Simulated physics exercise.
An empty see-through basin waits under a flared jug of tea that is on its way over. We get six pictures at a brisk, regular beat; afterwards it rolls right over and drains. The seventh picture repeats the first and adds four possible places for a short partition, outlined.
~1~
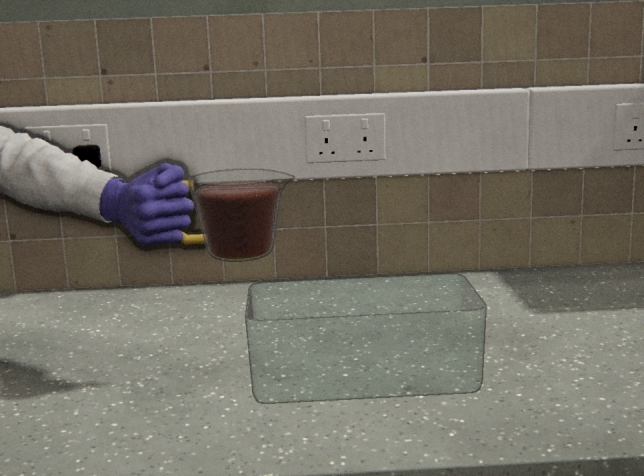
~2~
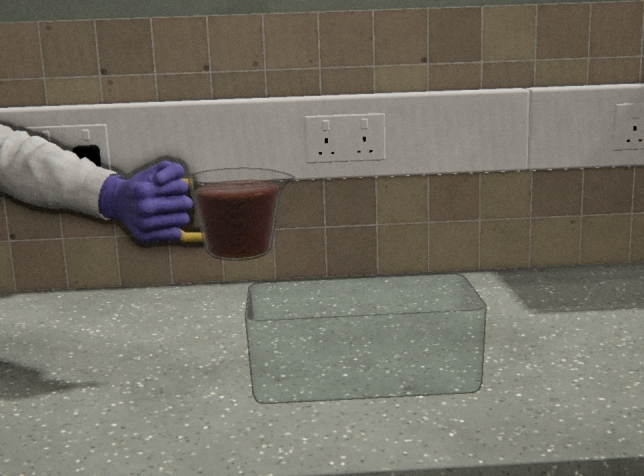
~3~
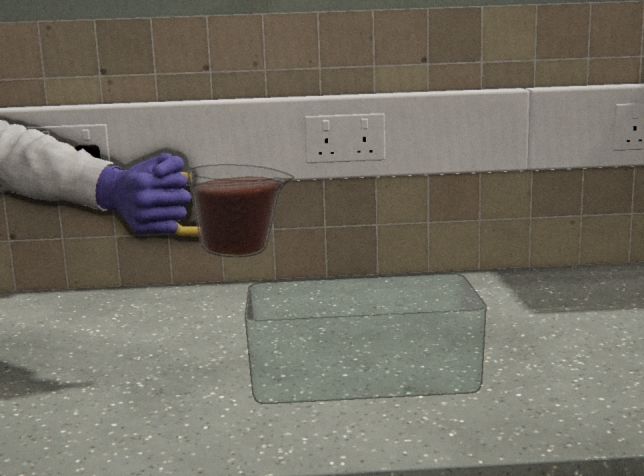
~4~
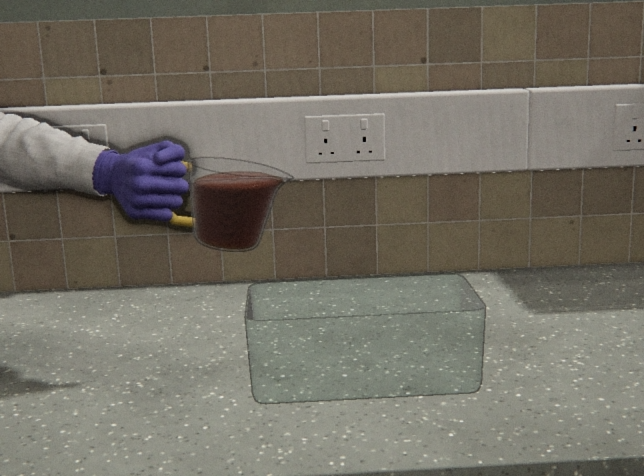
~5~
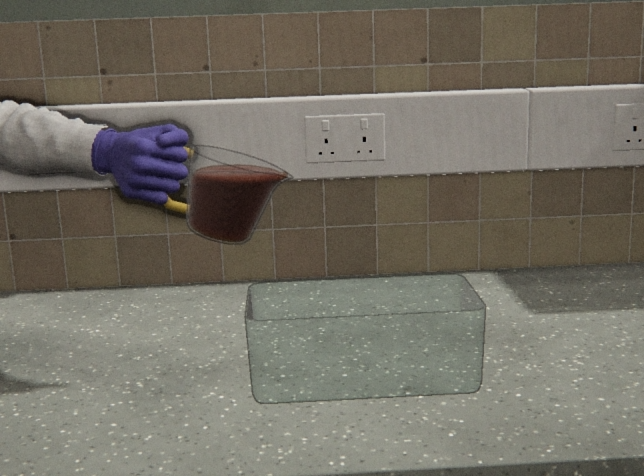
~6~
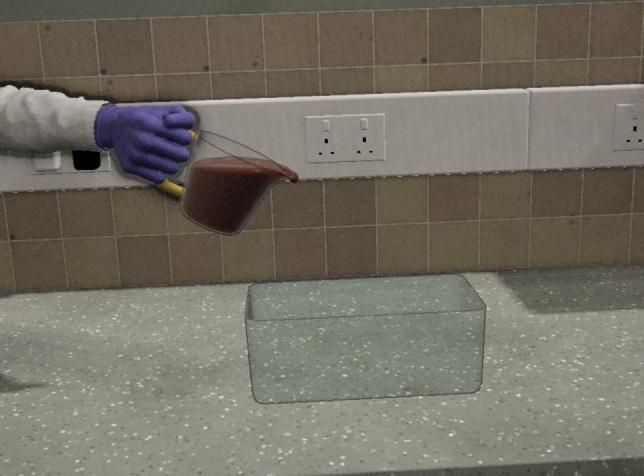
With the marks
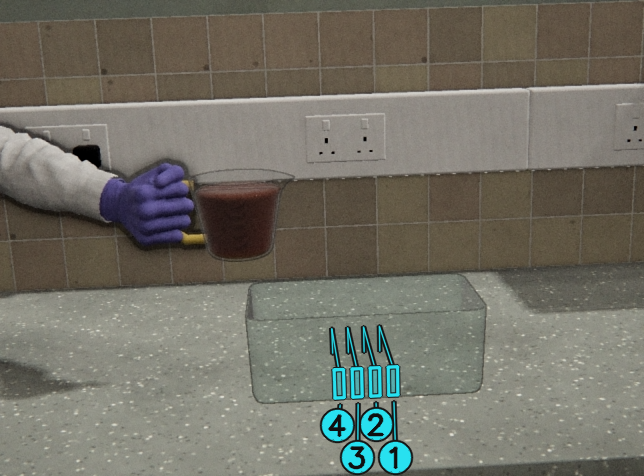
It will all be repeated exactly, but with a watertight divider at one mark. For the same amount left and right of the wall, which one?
Slot 1 does it best.
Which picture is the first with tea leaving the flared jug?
In picture 6.
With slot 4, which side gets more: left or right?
The right side.
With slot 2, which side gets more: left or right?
More ends on the right.
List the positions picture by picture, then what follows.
Upright, lip at (294, 177); basin from (253, 401) to (482, 389); nothing has left yet.
Upright, lip at (294, 177); nothing has left yet.
Tipped about 5°, lip at (293, 177); nothing has left yet.
Tipped about 10°, lip at (293, 177); nothing has left yet.
Tipped about 18°, lip at (292, 177); nothing has left yet.
Tipped about 27°, lip at (292, 177); tea is over the lip, down to (292, 177).
On the marked copy, 1 at (393, 402); 2 at (376, 402); 3 at (358, 403); 4 at (340, 404).
With 1, about 54 % ends left of the wall and 43 % right of it; 3 % is lost outside.
With 2, about 17 % ends left of the wall and 82 % right of it.
With 3, about 8 % ends left of the wall and 91 % right of it.
With 4, about 6 % ends left of the wall and 92 % right of it.
